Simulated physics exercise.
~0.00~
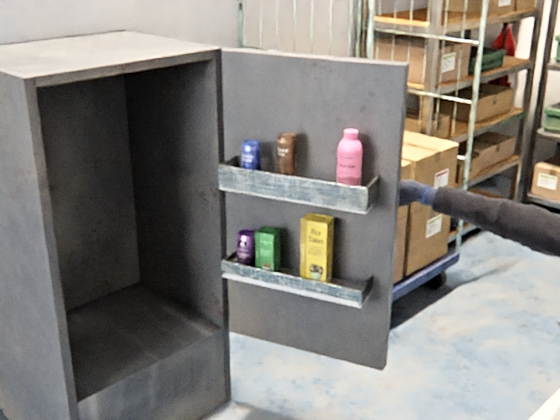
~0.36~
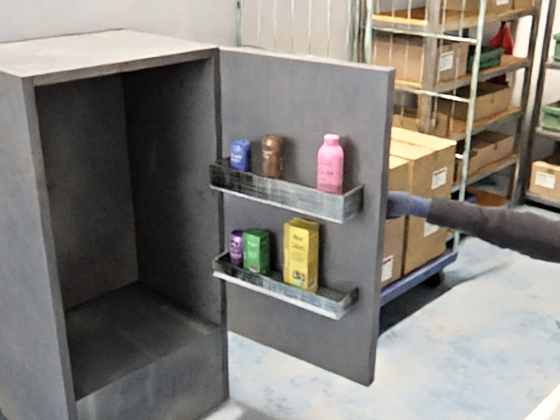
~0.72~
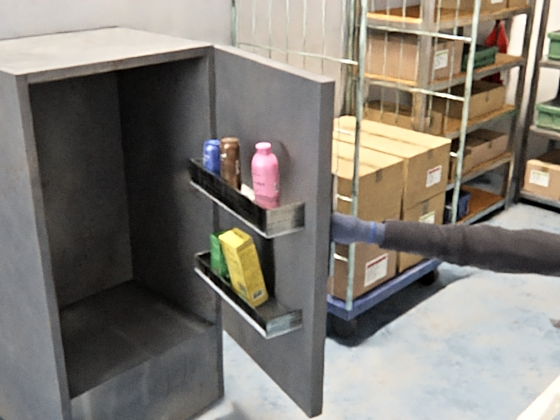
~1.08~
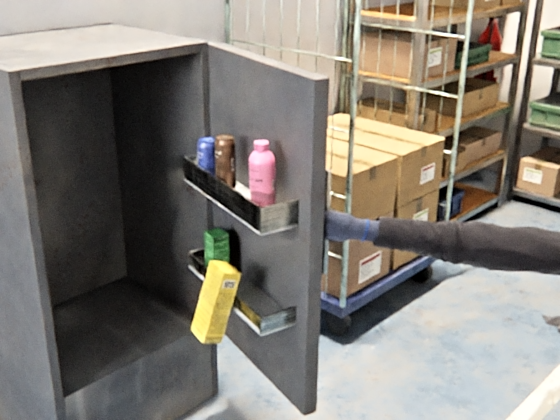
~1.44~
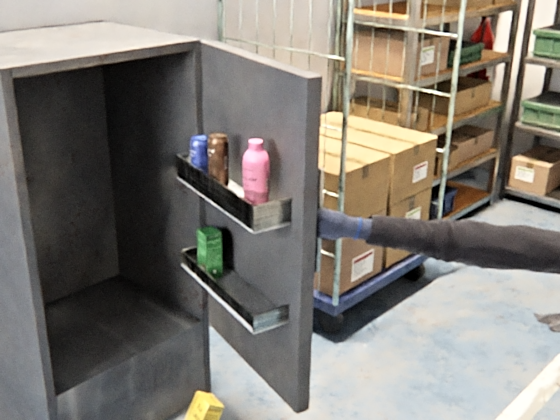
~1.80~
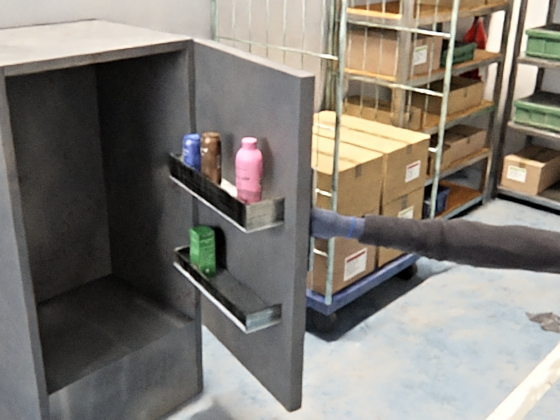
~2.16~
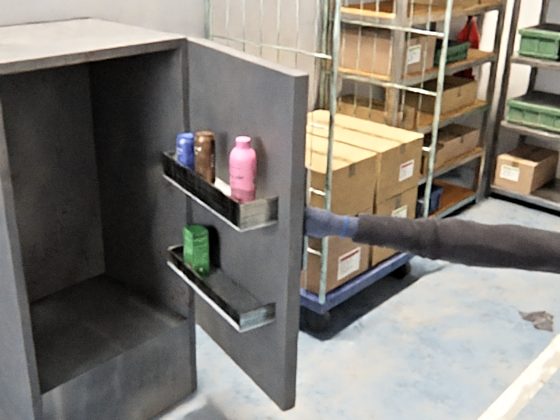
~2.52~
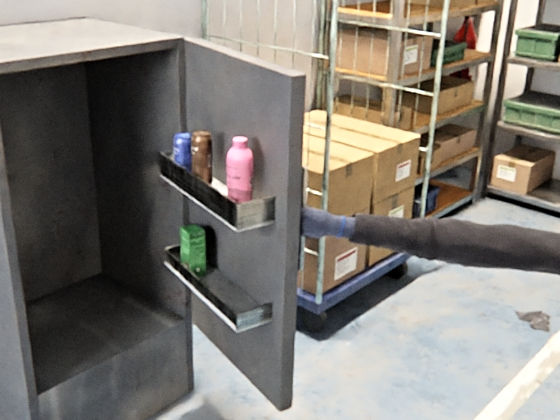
In the video, a gloved hand swings a gray locker door partway toward closed, and the yellow carton on its lower rack tips over the rail and falls, while the pink bottle, brown can, blue can and green carton remain upright on the racks.
